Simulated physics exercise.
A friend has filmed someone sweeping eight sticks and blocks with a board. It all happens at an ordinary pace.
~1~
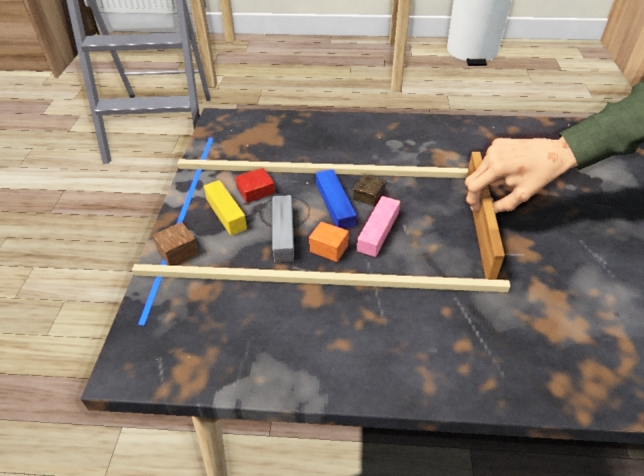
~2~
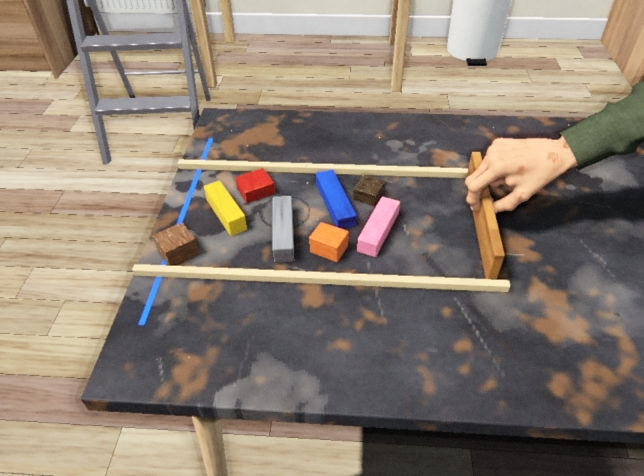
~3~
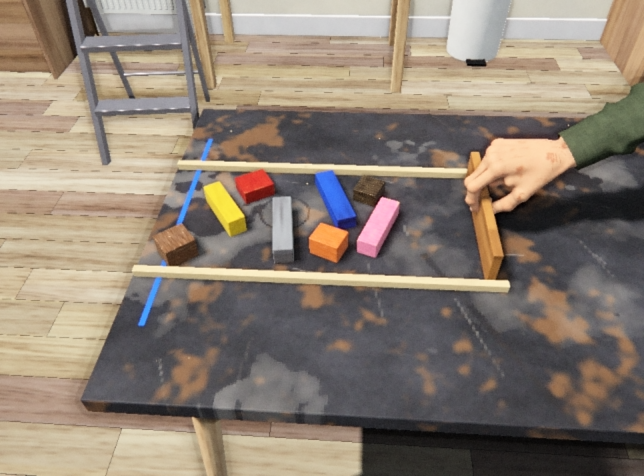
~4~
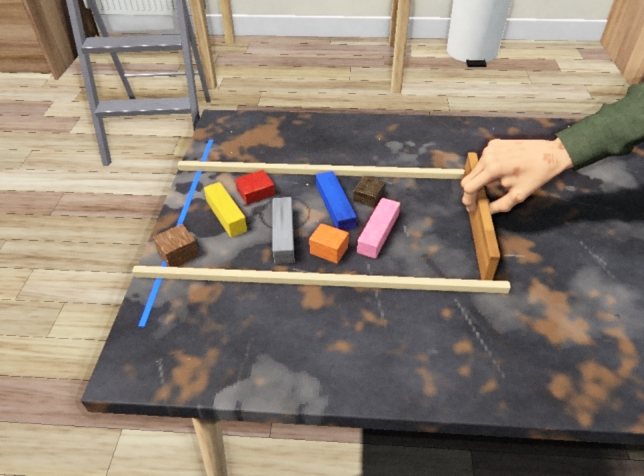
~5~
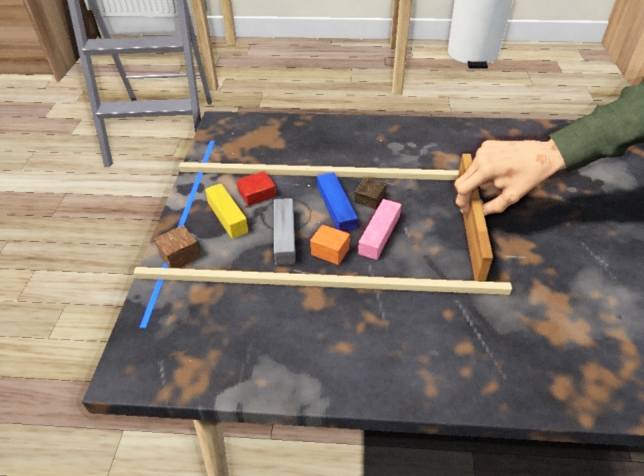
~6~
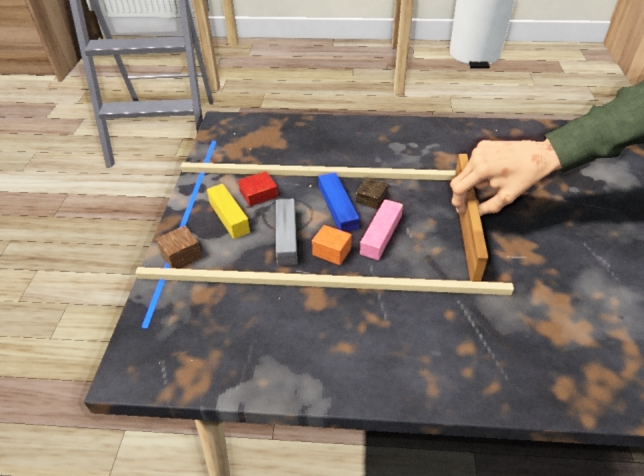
In a room with a pale wood floor and a grey stepladder, a dark, rust-blotched tabletop is seen from above at an angle. Between two pale wooden strips lie brown, yellow, red, grey, orange, blue, pink and dark blocks, with blue tape at left and a hand holding an upright board at right. The hand slides the board slightly left, the blocks stay put on the table, and the view shifts very slightly.
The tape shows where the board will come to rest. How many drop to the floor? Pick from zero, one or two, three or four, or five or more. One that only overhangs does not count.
The number that fall off is five or more.
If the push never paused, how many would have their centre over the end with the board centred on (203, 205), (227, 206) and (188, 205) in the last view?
The counts: 4, 2 and 6.
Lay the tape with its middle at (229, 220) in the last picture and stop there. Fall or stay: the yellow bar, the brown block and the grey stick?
The yellow bar is lost; the brown block tumbles off; the grey stick stays on.
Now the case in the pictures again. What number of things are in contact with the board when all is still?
It touches 2.
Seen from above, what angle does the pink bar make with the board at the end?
About 0°.
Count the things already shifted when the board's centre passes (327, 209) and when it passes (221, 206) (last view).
The counts are 5 and 8.
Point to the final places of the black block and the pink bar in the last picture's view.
About (182, 189), and the other about (171, 222).
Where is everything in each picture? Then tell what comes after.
In the first picture, brown block (176, 244); yellow bar (225, 207); red block (255, 185); board (483, 212); tape (182, 215).
In the second picture, yellow bar (225, 208); board (483, 212).
In the third picture, red block (255, 186); grey stick (283, 229).
In the fourth picture, brown block (176, 246); black block (369, 191).
In the fifth picture, yellow bar (226, 210); pink bar (380, 229).
In the sixth picture, brown block (179, 248); yellow bar (228, 211); red block (258, 188); board (469, 214); tape (186, 218).
Soon after, none off yet; brown block at rest near (179, 248); yellow bar at rest near (228, 211); red block at rest near (258, 188).
After that, none off yet; brown block at rest near (179, 248); yellow bar displaced a little near (217, 210); red block displaced a little near (242, 187).
And then, none off yet; brown block tilting well over near (131, 257); yellow bar tilting well over near (147, 214); red block displaced well along near (181, 181).
In the end, the number that fall off is five or more; gone, blue stick, orange block, grey stick, red block, yellow bar and brown block.
